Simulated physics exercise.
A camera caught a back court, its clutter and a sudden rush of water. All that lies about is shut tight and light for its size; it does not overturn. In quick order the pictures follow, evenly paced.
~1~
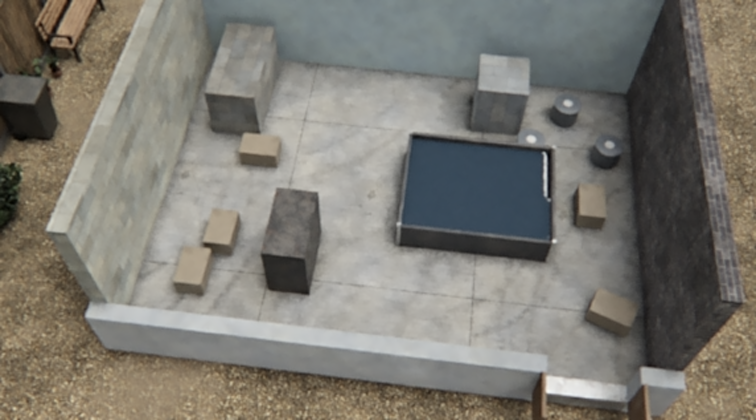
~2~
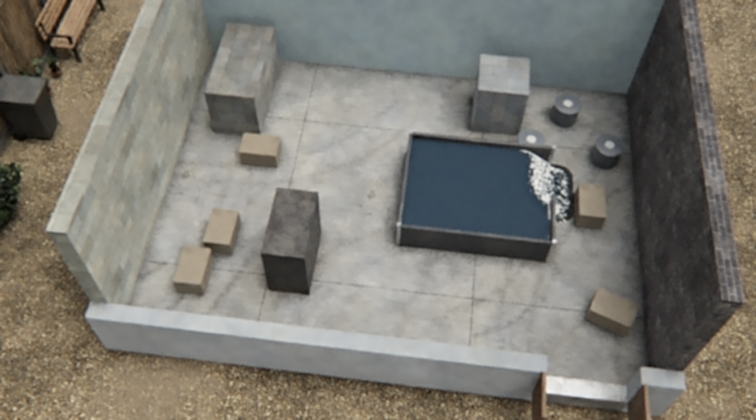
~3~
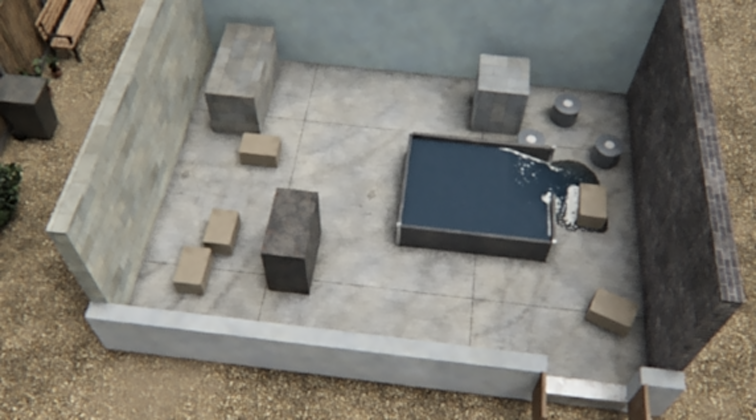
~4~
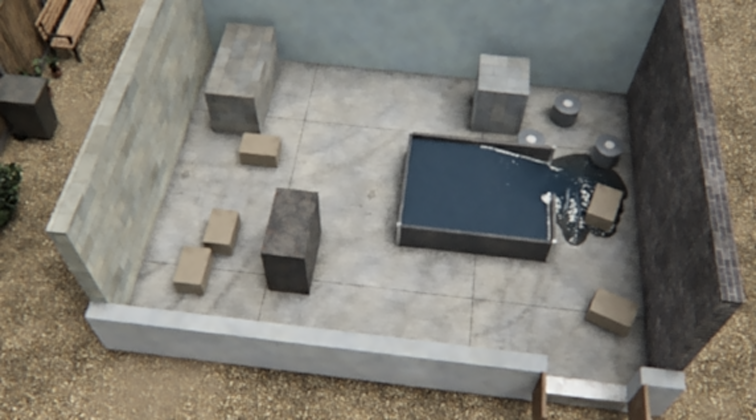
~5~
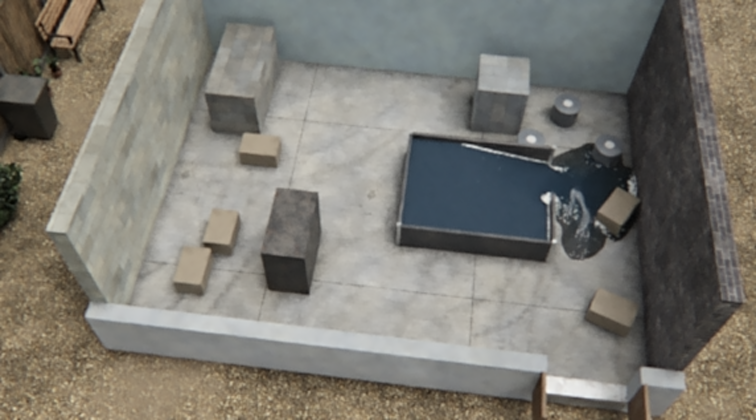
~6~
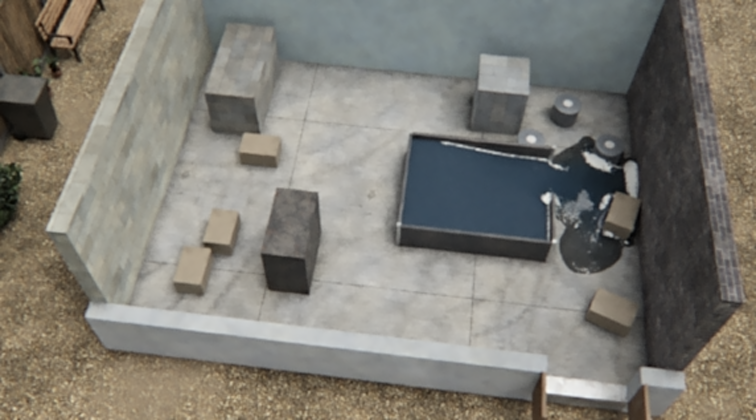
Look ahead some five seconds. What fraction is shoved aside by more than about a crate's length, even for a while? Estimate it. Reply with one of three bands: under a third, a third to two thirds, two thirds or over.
A third to two thirds.
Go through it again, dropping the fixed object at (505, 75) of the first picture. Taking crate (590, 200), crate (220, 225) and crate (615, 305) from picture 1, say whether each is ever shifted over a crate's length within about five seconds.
Well, the first was pushed clear, the second stayed in place, and the third was pushed clear.
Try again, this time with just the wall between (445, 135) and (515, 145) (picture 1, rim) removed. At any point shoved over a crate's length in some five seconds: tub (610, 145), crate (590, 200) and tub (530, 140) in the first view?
In that order: Moved that far, never so far, swept aside.
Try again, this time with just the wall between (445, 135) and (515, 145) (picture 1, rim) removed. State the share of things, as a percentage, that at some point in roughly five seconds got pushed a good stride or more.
I'd say near 40 %.
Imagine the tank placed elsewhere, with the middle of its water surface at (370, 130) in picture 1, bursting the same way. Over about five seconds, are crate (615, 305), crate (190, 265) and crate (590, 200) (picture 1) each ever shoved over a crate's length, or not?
Taking them in turn: Got sent well off; kept near its start; got sent well off.
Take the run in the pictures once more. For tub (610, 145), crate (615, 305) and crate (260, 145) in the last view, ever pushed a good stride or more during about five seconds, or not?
Taking them as listed, the first cleared the mark, the next cleared the mark, and the last remained nearby.
A moment on, 1 of 8 are well off their spots; 0 afloat.
Next, 2 of 8 are well off their spots; 1 afloat.
Later, 3 of 8 are well off their spots; 0 afloat.
In the end, 4 of 8 are well off their spots, and 4 have been at some point; 1 afloat.
